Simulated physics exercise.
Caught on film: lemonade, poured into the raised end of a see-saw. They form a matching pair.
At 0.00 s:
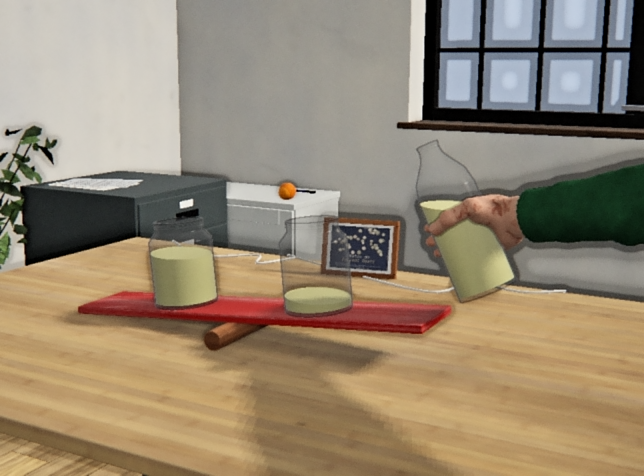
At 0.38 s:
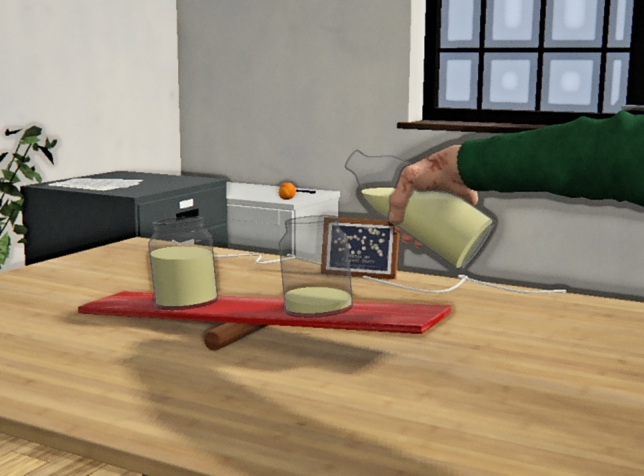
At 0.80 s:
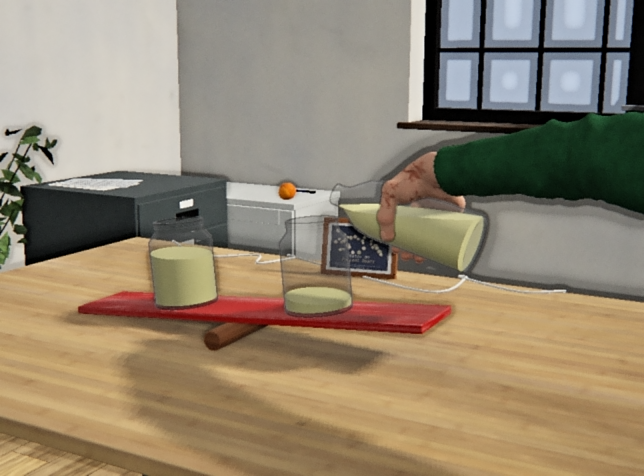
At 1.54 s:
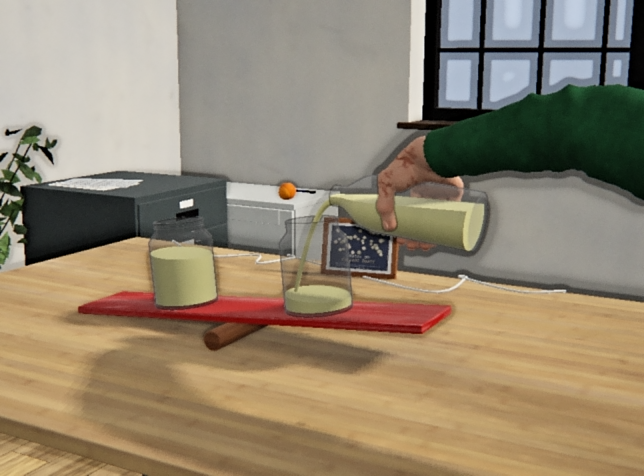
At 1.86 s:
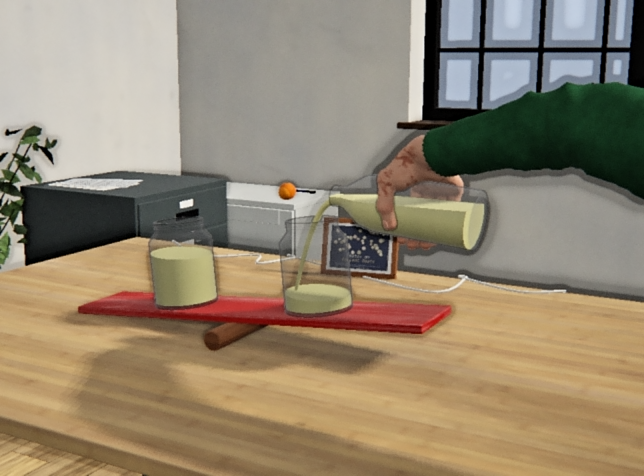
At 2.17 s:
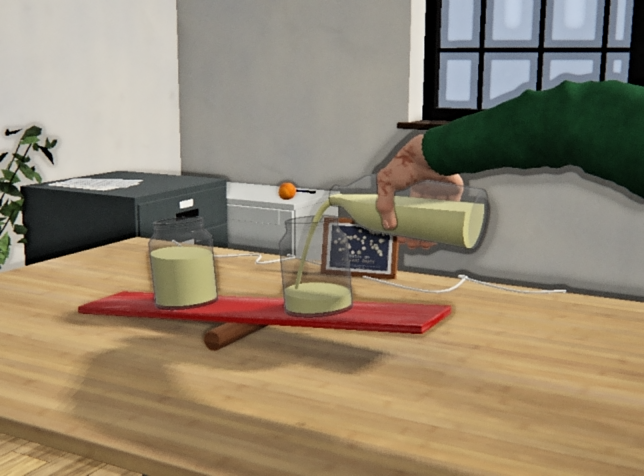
A hand in a green sleeve tilts a bottle of pale liquid over the right jar on a red see-saw and pours a thin stream into it, while the board and the fuller left jar stay still.
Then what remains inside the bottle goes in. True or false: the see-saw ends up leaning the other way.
True.
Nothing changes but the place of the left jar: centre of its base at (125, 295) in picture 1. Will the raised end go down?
Next it won't budge.
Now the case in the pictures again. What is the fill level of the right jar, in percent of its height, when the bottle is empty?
It ends up near 70 percent full.
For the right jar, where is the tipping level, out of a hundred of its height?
I reckon close to 55 in a hundred.
Around 7.1 s, the right jar is about a third full; the plank leans as before.
Around 10.9 s, the right jar is about two thirds full; the plank has swung over, and that end is down.
Around 14.1 s, the right jar is about two thirds full; the plank has swung over, and that end is down.
